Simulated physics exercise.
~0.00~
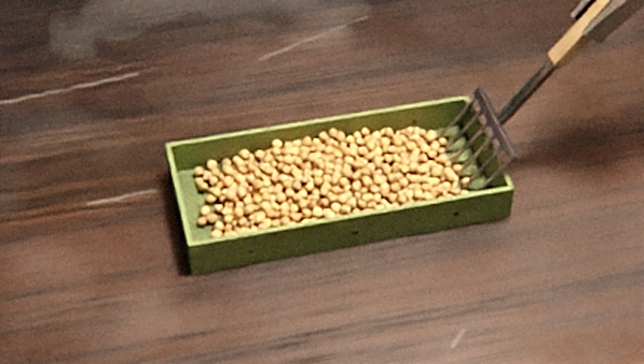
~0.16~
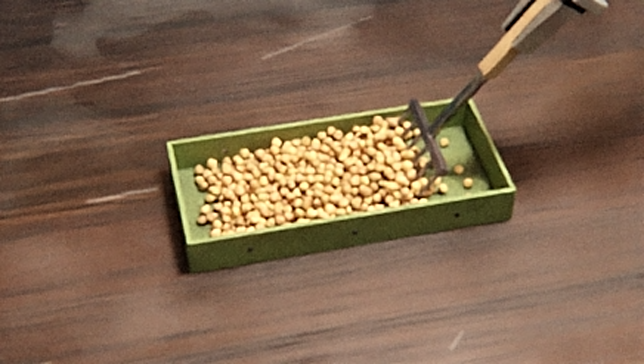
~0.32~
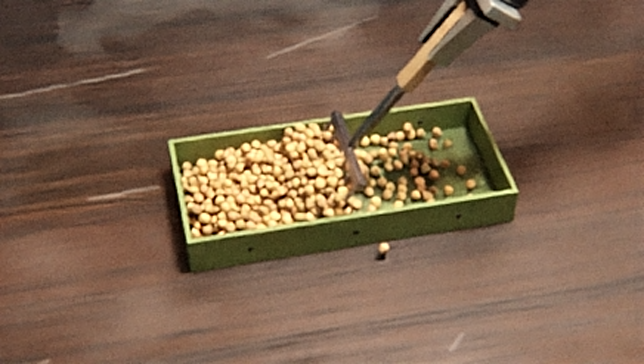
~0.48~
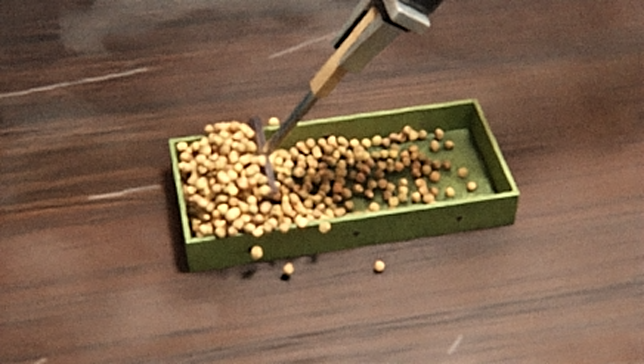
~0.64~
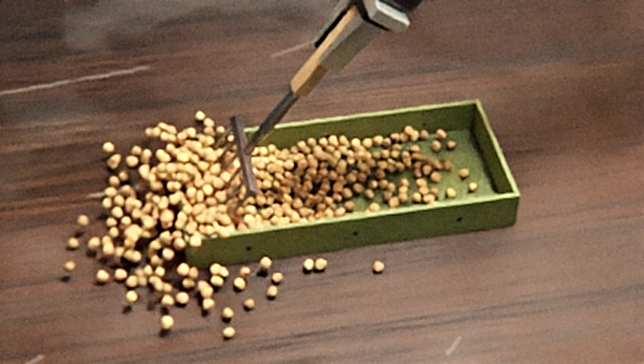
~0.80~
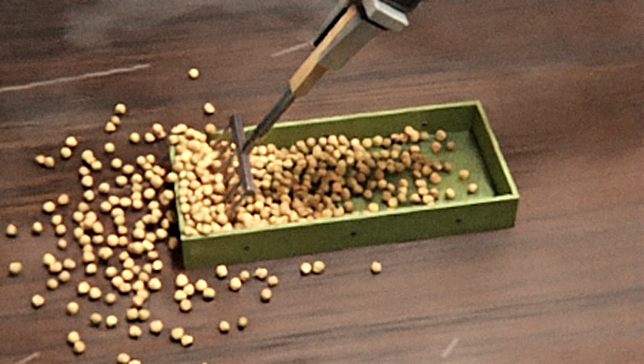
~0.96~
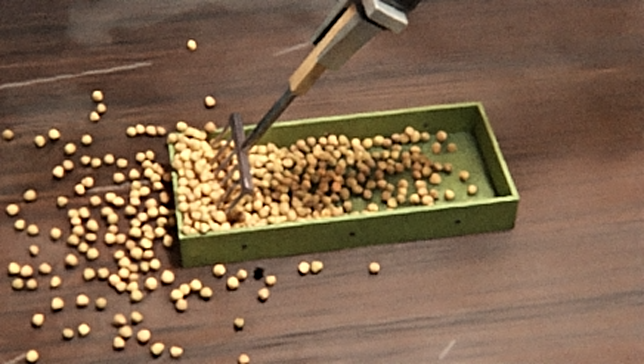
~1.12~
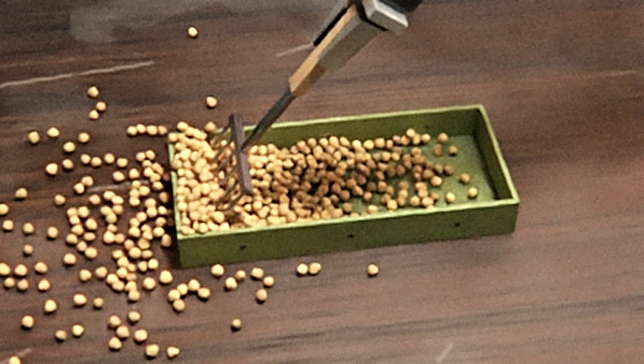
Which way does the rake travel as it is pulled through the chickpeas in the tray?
The rake moves to the left, from the right end of the tray towards the left end, where it stops.
Robot arm dragging a rake leftward through chickpeas in a green tray, spilling many over the left end, then stopping.
